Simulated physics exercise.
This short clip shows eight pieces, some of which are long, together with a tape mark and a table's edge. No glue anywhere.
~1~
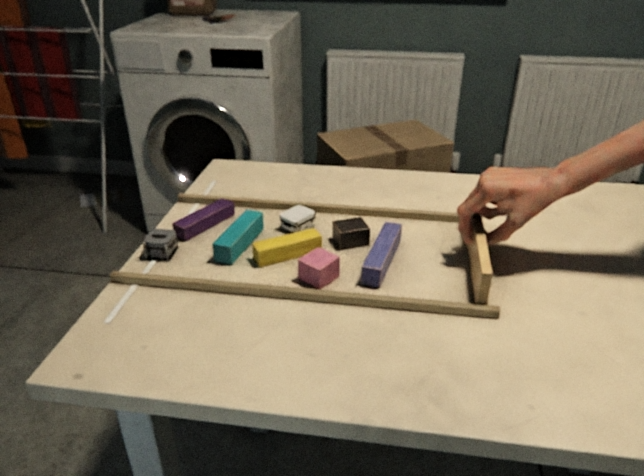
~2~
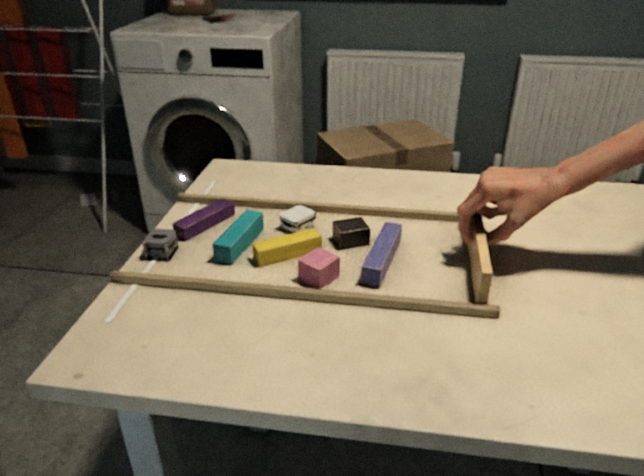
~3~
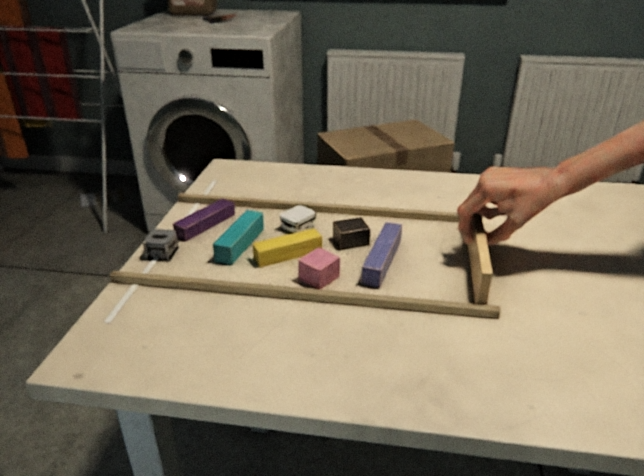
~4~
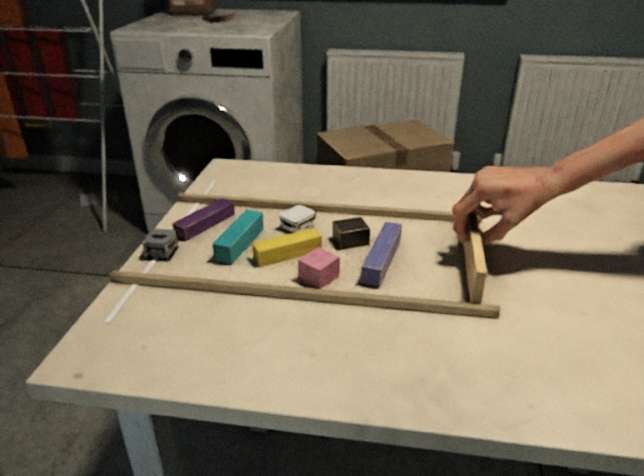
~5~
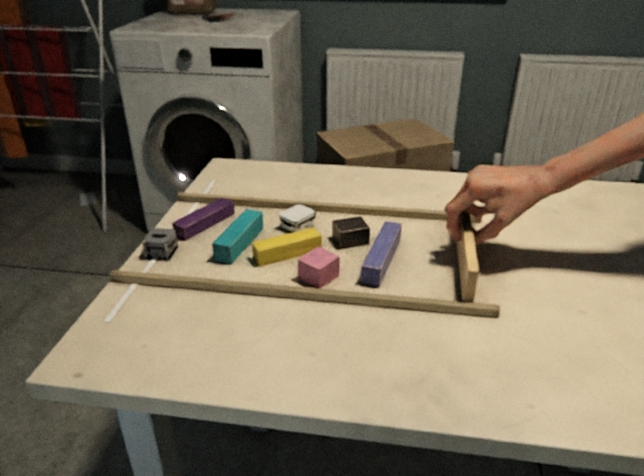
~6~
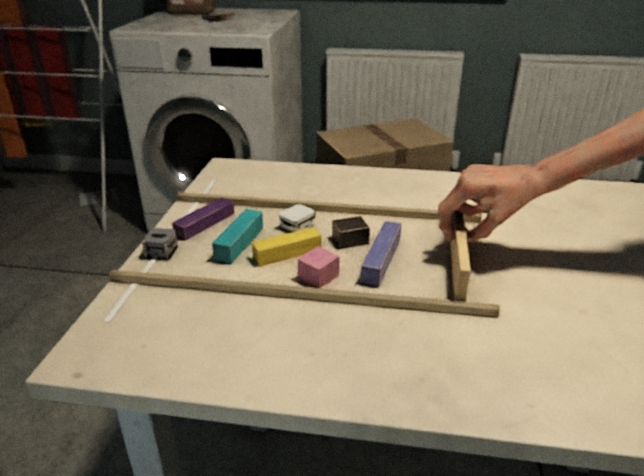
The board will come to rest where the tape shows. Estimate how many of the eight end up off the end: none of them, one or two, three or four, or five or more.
Seems five or more of them come crashing down.
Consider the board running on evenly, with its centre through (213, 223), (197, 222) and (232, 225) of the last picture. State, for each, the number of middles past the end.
Respectively, 2, 3 and 1.
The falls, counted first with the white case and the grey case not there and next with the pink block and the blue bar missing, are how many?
The first removal gives 5, the second gives 3.
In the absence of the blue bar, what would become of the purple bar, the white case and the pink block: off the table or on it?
Final state: Purple bar off, white case in place, pink block in place.
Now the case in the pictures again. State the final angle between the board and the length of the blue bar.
It measures close to 0 degrees.
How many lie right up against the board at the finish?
The figure is 2.
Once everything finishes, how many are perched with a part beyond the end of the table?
I'd put it at 1.
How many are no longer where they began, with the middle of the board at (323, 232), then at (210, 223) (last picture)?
That makes 5 at the first spot and 8 at the second.
Soon after, none off yet; grey case at rest near (161, 244); purple bar at rest near (205, 218); turquoise stick at rest near (239, 235).
After that, none off yet; grey case moving near (158, 244); purple bar displaced a little near (196, 216); turquoise stick displaced about its own width near (196, 231).
In the end, the number that fall off is five or more; gone, black block, pink block, yellow stick, turquoise stick, purple bar and grey case.
